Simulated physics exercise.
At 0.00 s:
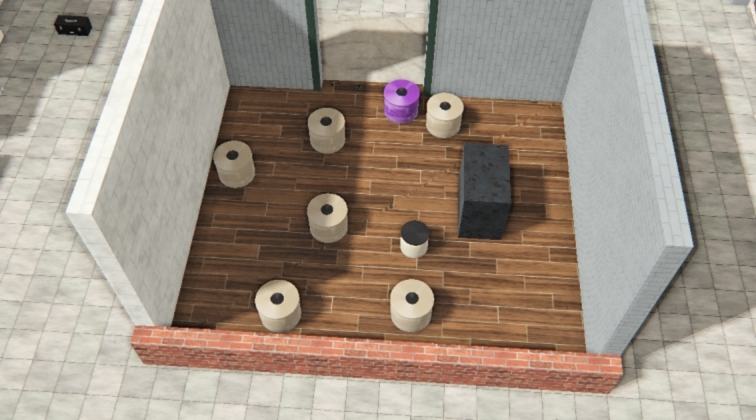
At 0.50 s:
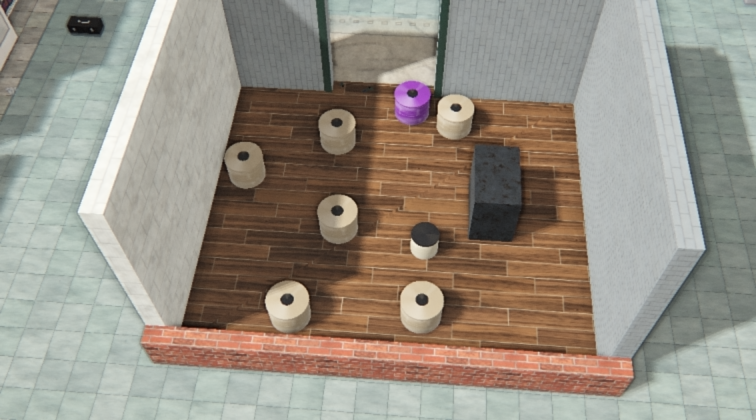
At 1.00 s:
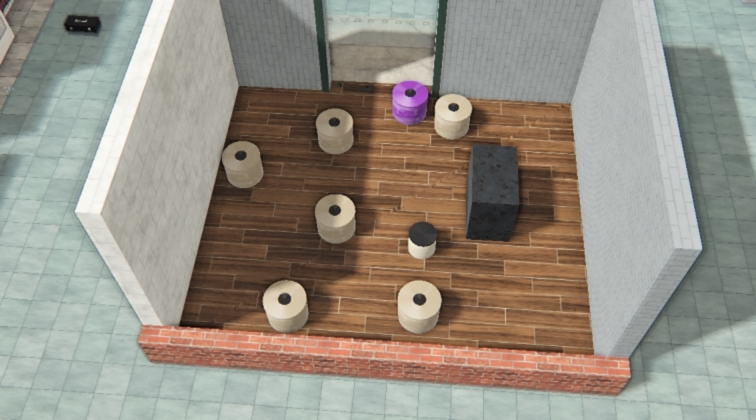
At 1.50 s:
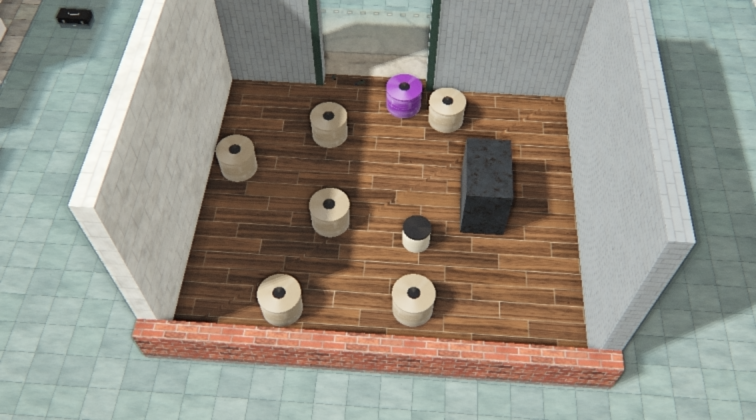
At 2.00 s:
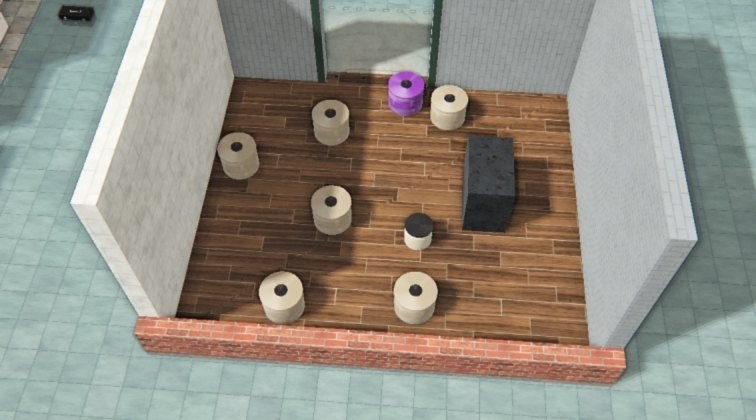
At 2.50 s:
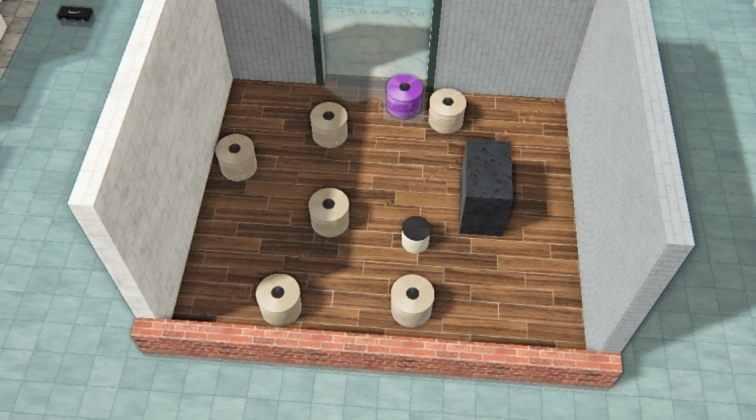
A purple tub sat near the doorway of a small open-topped store, among cream tubs and a dark block, and nothing inside visibly moved while the view shifted slightly and the paving outside turned bluish.
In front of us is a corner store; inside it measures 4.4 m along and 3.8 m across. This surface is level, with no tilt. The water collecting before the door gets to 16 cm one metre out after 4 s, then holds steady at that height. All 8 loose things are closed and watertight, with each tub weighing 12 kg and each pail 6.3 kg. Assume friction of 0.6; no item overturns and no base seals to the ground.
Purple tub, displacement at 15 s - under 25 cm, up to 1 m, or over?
Is swept away.
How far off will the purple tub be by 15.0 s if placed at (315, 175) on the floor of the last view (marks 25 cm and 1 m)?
Outcome - it covers a small distance.
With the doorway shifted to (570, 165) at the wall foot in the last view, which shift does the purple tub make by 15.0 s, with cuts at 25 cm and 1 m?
In that case the purple tub would have gone a great distance.
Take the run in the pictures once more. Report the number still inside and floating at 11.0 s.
3.
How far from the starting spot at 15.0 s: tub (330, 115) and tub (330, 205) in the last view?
The first is 100 cm from its start, the second 200 cm.
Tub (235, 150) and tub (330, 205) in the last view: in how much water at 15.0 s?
First about 9 cm, second about 10 cm.
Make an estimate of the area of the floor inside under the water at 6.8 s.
At that time the wet patch spans about 12 m2.
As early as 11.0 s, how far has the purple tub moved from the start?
Displacement by then near 250 cm.
After 3.5 s the purple tub is near (405, 87), 0.0 m from its start, aground; 0 afloat.
After 6.8 s the purple tub is near (412, 160), 1.2 m from its start, aground; 0 afloat.
After 11.0 s the purple tub is near (460, 246), 2.4 m from its start, aground; 3 afloat.
After 15.0 s the purple tub is near (528, 232), 2.5 m from its start, afloat; 6 afloat.
